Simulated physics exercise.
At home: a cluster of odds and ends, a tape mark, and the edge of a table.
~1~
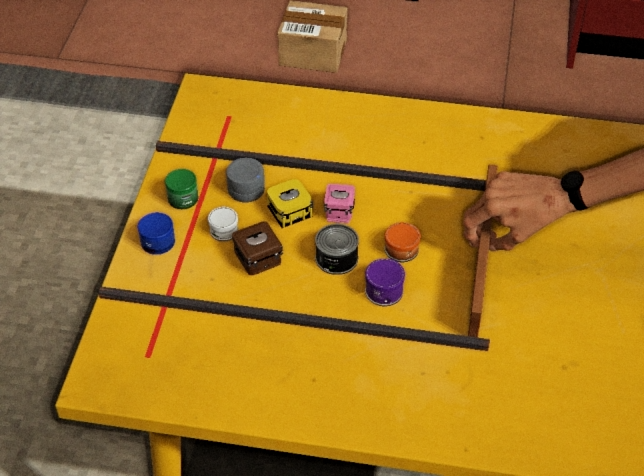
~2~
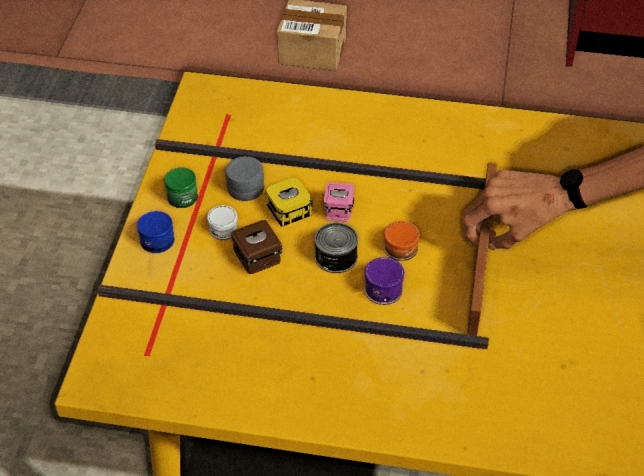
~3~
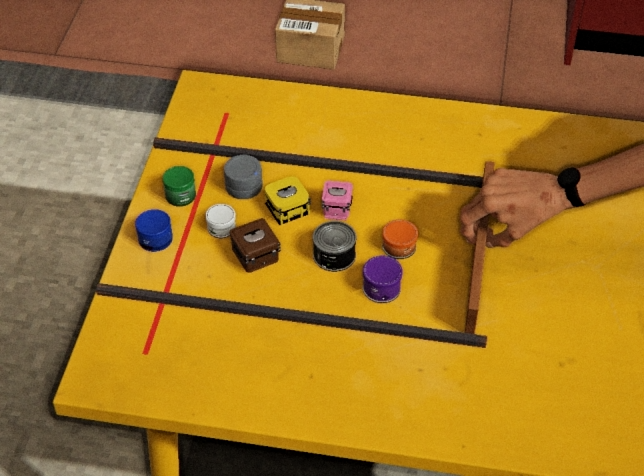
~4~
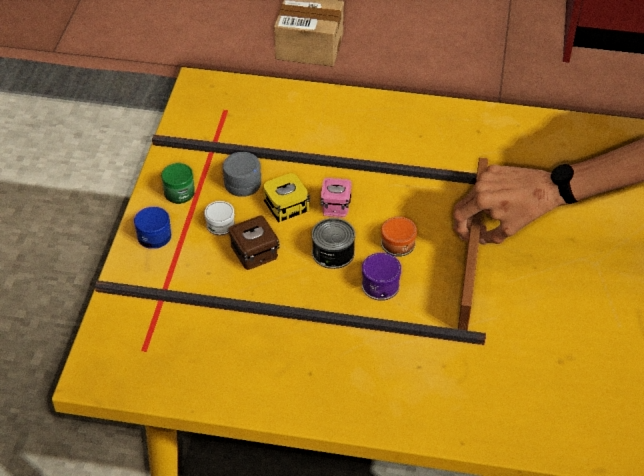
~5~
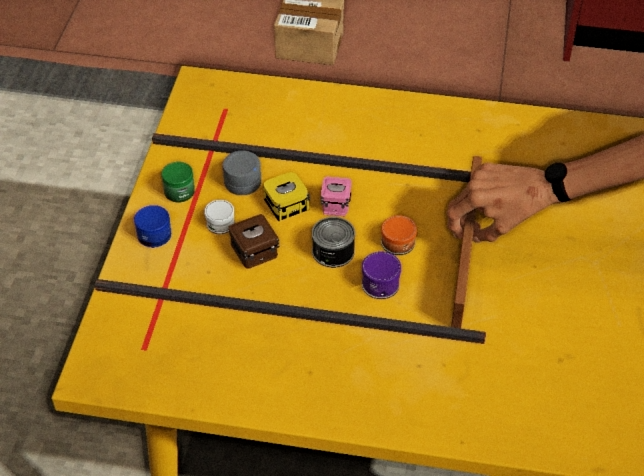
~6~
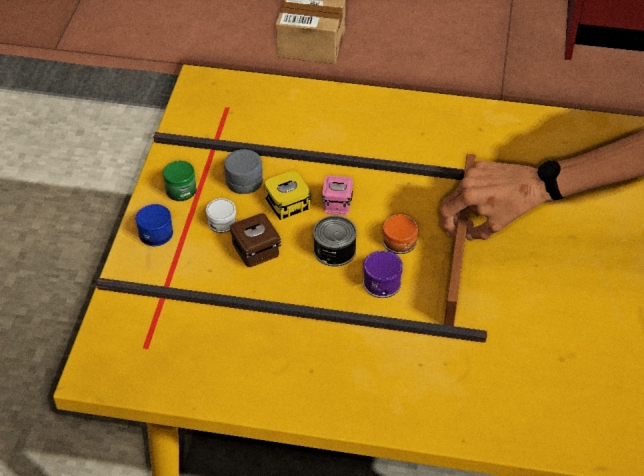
A hand slowly sliding a wooden board slightly left between dark rails on a yellow table, the colourful tubs and cases staying still.
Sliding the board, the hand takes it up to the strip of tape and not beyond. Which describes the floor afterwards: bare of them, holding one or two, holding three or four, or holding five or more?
Pieces going over the end will number one or two.
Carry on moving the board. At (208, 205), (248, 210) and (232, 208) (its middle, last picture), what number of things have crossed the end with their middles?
Counts by place: 0 / 0 / 0.
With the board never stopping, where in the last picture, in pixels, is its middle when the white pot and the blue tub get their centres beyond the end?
The middle would be close to (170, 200) and then close to (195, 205).
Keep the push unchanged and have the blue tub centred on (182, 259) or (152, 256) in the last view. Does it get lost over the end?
One after the other: It ends up falling; it ends up falling.
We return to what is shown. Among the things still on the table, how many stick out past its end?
Things overhanging at the end: 1.
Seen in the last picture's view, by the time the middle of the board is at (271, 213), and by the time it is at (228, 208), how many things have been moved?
Moved so far: 8, then 10.
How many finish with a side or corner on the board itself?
Count recorded: 5.
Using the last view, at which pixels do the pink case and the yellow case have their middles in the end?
Pink case at about (188, 175), yellow case at about (157, 173).
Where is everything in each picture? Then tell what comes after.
Blue tub (157, 234); green tub (182, 189); white pot (224, 224); board (483, 248); tape (192, 226), in the first frame.
Green tub (181, 188); brown case (257, 247), in the second frame.
White pot (221, 221); grey lid (243, 177), in the third frame.
Blue tub (153, 228); pink case (336, 198), in the fourth frame.
Green tub (178, 182); purple pot (381, 276), in the fifth frame.
Blue tub (155, 225); green tub (180, 181); white pot (221, 216); board (461, 237); tape (190, 217), in the sixth frame.
A little later, none off yet; blue tub at rest near (155, 225); green tub at rest near (180, 181); white pot at rest near (221, 216).
Next, none off yet; blue tub at rest near (155, 225); green tub at rest near (180, 181); white pot moving near (211, 217).
When it is over, the number that fall off is one or two; down, green tub and blue tub.
